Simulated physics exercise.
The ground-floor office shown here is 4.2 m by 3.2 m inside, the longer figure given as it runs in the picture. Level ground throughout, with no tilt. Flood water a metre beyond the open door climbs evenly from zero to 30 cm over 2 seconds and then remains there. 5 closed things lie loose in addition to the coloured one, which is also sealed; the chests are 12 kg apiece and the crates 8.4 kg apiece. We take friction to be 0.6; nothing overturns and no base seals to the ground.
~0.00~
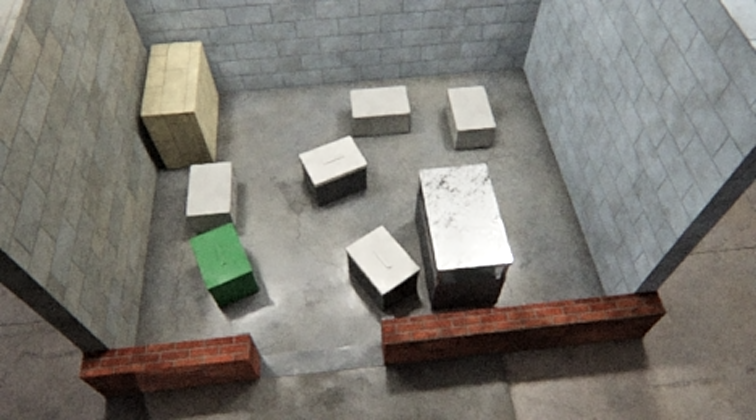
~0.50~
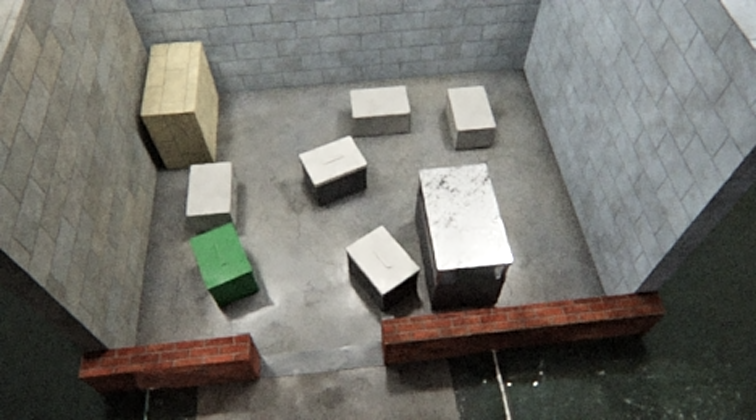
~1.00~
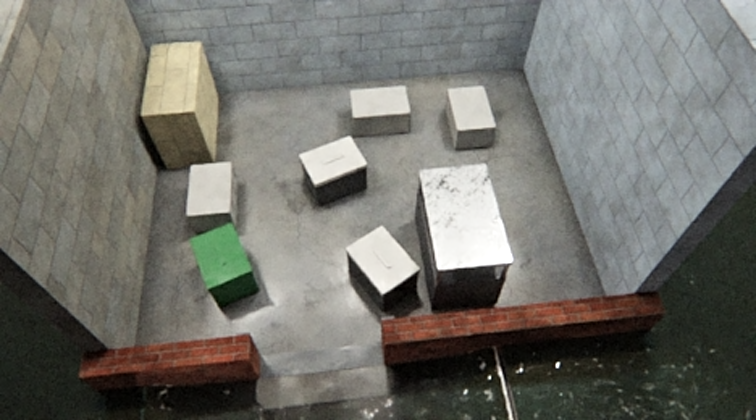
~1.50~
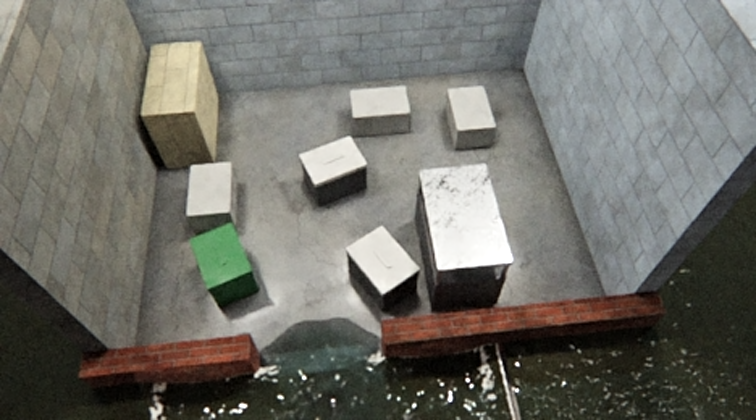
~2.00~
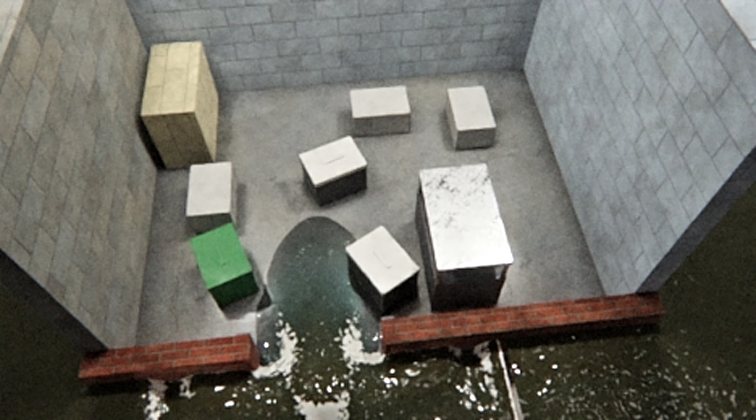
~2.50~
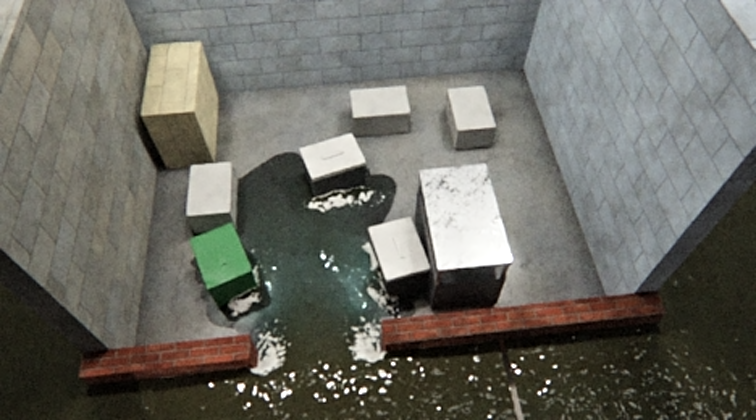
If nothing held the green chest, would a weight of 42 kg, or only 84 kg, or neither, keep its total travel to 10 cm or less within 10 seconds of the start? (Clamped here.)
Final guess: It can do with the lighter ballast.
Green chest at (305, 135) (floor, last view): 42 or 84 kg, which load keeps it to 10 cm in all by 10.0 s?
Well, must use the heavier.
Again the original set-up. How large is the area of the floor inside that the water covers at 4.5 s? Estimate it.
Roughly 9.0 m2.
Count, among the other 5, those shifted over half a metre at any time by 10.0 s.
All told, that gives 4.
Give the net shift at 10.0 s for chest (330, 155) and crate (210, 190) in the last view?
The first is 200 cm from its start, the second 50 cm.
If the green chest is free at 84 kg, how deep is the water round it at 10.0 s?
15 cm, roughly.
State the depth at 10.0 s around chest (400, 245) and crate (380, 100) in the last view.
Depth approx. 12 cm / 21 cm.
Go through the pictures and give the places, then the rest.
In the first picture, the green chest at (220, 255), on the bottom; 0.0 m2 under water; 0 of 6 have shifted.
In the second picture, the green chest at (220, 255) rests on the ground; water covers 0.0 m2; 0 of 6 have shifted.
In the third picture, the green chest at (220, 255), on the bottom; 0.0 m2 under water; 0 of 6 have shifted.
In the fourth picture, the green chest at (220, 255) rests on the ground; 0.2 m2 under water; 0 of 6 have shifted.
In the fifth picture, the green chest at (220, 255) rests on the ground; 1.1 m2 under water; 0 of 6 have shifted.
In the sixth picture, the green chest at (220, 255), on the bottom; 2.6 m2 under water; 2 of 6 have shifted.
After 3.5 s the green chest would be 0 cm from its start with 42 kg and 0 cm from its start with 84 kg; 6 cm of water round it then.
After 4.5 s the green chest would be 0 cm from its start with 42 kg and 0 cm from its start with 84 kg; 6 cm of water round it then.
After 7.0 s the green chest would be 0 cm from its start with 42 kg and 0 cm from its start with 84 kg; 10 cm of water round it then.
After 10.0 s the green chest would be 0 cm from its start with 42 kg and 0 cm from its start with 84 kg; 15 cm of water round it then.
